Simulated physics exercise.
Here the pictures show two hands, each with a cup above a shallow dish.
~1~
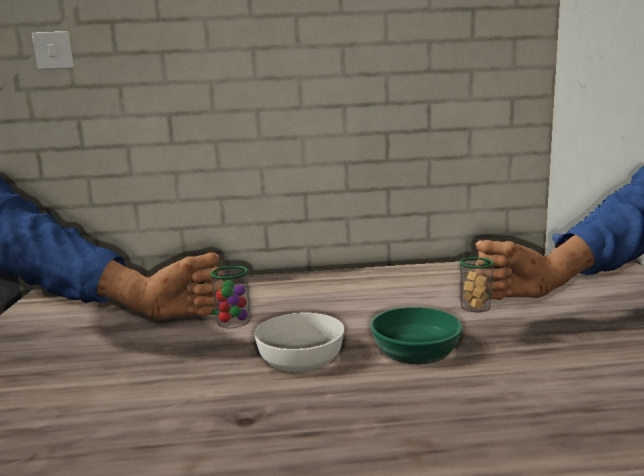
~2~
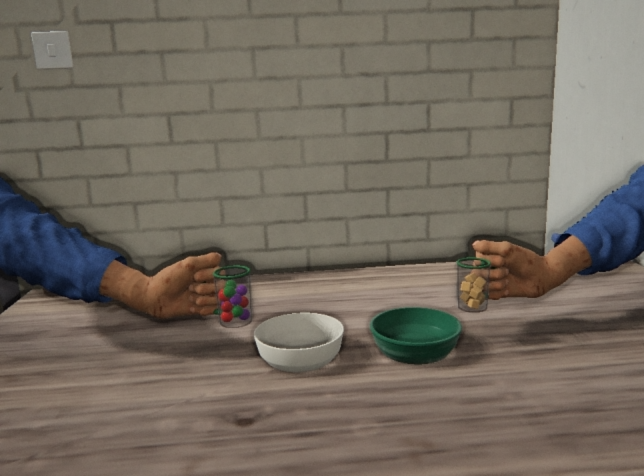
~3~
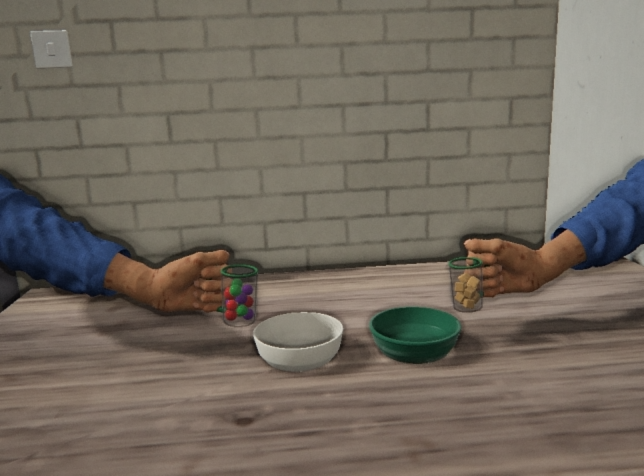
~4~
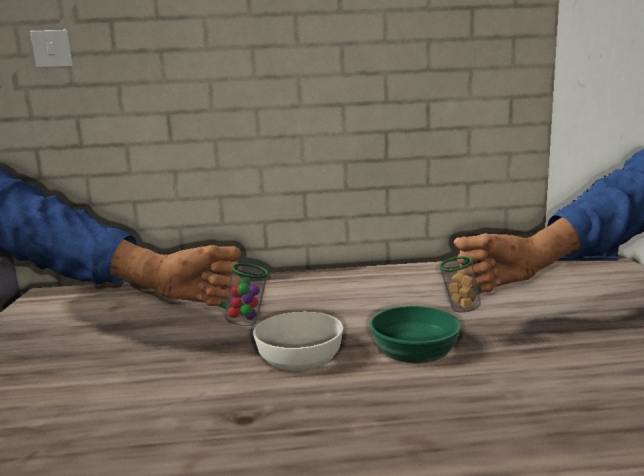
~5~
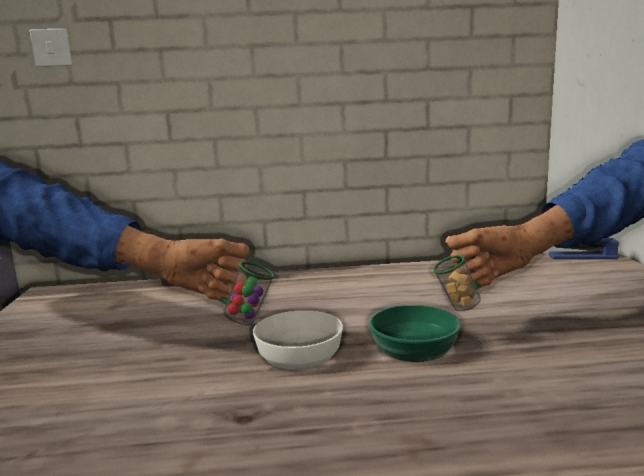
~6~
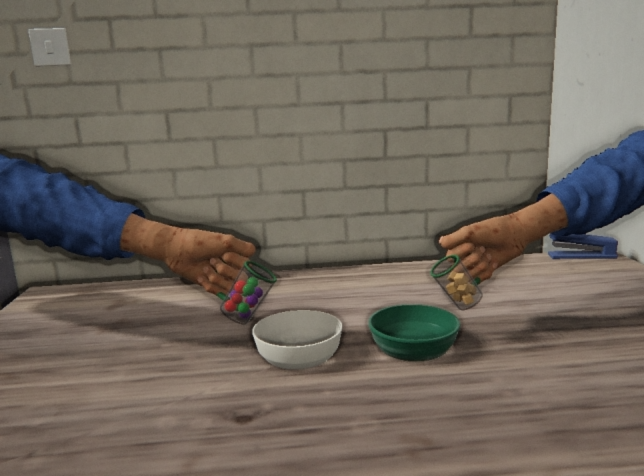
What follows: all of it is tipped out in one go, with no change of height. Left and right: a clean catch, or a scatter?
My prediction: Left dish: It will contain the whole load, right dish: It will contain the whole load.
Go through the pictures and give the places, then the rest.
Left dish near (301, 353), empty; left cup near (232, 297), holding gumballs, just above its dish; right dish near (427, 346), empty; right cup near (476, 285), holding small wooden cubes, just above its dish, in the first frame.
Left cup near (234, 297), upright; right cup near (473, 285), upright, in the second frame.
Left cup near (239, 296), tipped 5°; right cup near (467, 285), tipped 5°, in the third frame.
Left cup near (246, 295), tipped 15°; right cup near (461, 285), tipped 15°, in the fourth frame.
Left cup near (248, 294), tipped 25°; right cup near (458, 284), tipped 25°, in the fifth frame.
Left dish near (300, 350); left cup near (247, 293), tipped 35°; right dish near (425, 343); right cup near (457, 283), tipped 35°, in the sixth frame.
Then, 0.44 s on from there, left, the whole lot still in the cup; right, the whole lot still in the cup.
Then, 0.91 s on from there, left, all but a few still in the cup, a little in the dish; right, the whole lot still in the cup.
Then, 1.46 s on from there, left, the whole lot in the dish; right, a little still in the cup, all but a few in the dish.
In the end, left, the whole lot in the dish, none at all outside the dish; right, the whole lot in the dish, none at all outside the dish.
